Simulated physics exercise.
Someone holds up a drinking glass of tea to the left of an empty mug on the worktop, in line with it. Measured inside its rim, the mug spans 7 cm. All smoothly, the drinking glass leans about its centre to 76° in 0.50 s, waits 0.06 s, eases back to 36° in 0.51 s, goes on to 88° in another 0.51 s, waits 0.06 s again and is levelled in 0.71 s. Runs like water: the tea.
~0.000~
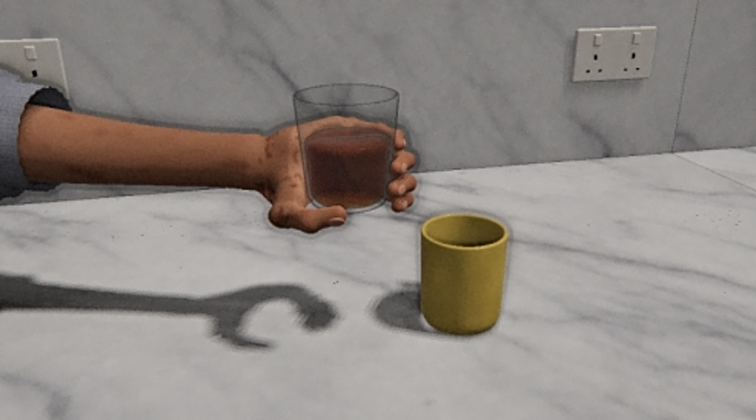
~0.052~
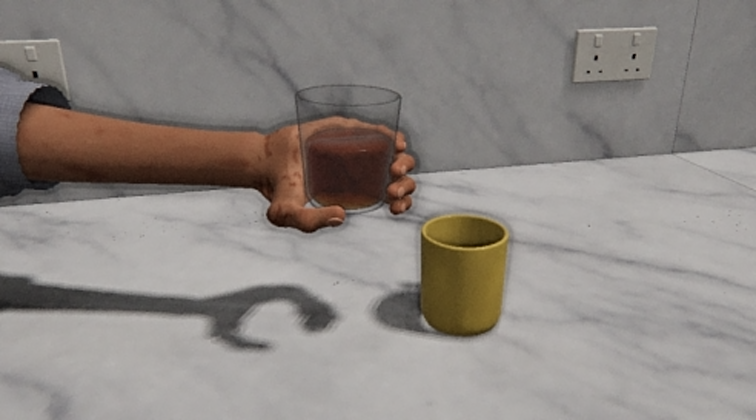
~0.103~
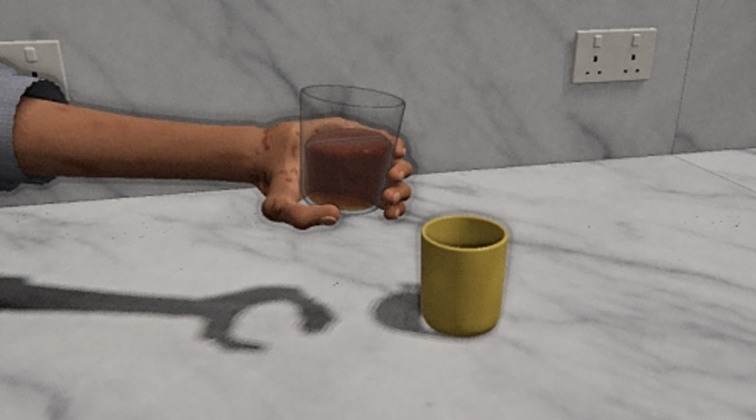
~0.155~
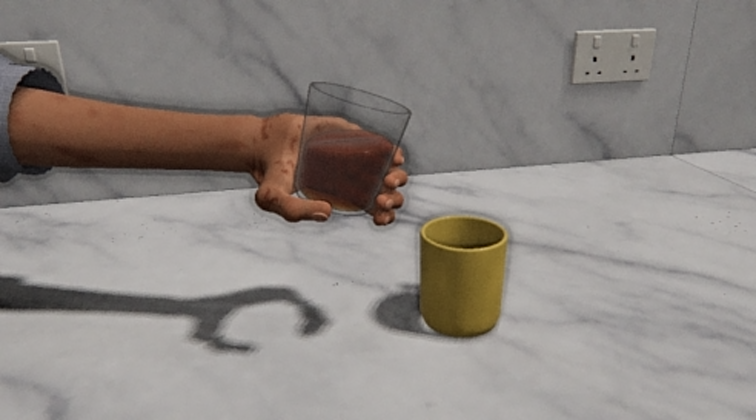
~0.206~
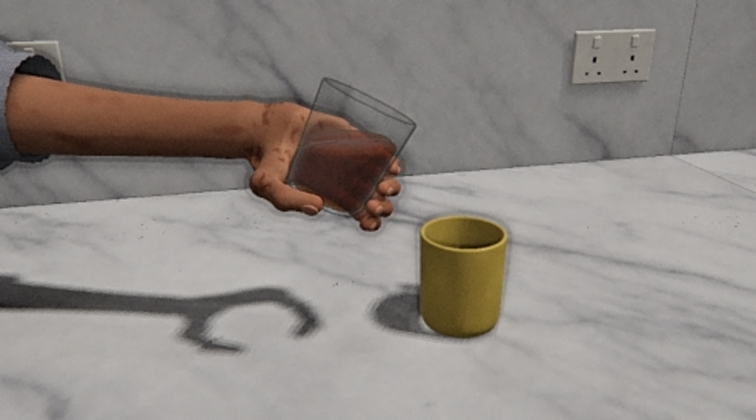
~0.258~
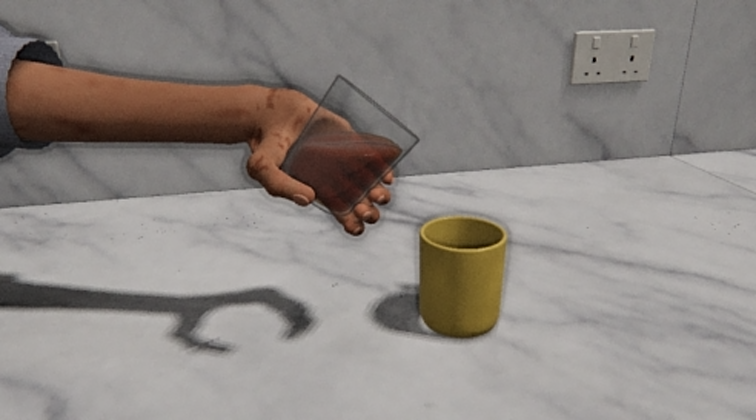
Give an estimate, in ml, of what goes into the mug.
185 ml.
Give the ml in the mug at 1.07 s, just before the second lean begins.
I'd put it at around 120 ml.
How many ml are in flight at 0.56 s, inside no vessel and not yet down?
It comes to some 40 ml.
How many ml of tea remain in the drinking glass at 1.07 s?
Roughly 100 ml is still in it.
After 0.56 s the tilt is 76° and the mug has 30 ml, the drinking glass 150 ml, and 0 ml is on the worktop.
After 1.07 s the tilt is 36° and the mug has 120 ml, the drinking glass 100 ml, and 0 ml is on the worktop.
After 1.64 s the tilt is 88° and the mug has 135 ml, the drinking glass 60 ml, and 5 ml is on the worktop.
After 2.15 s the tilt is 17° and the mug has 185 ml, the drinking glass 30 ml, and 5 ml is on the worktop.
In the end the mug has 185 ml, the drinking glass 30 ml, and 5 ml is on the worktop.
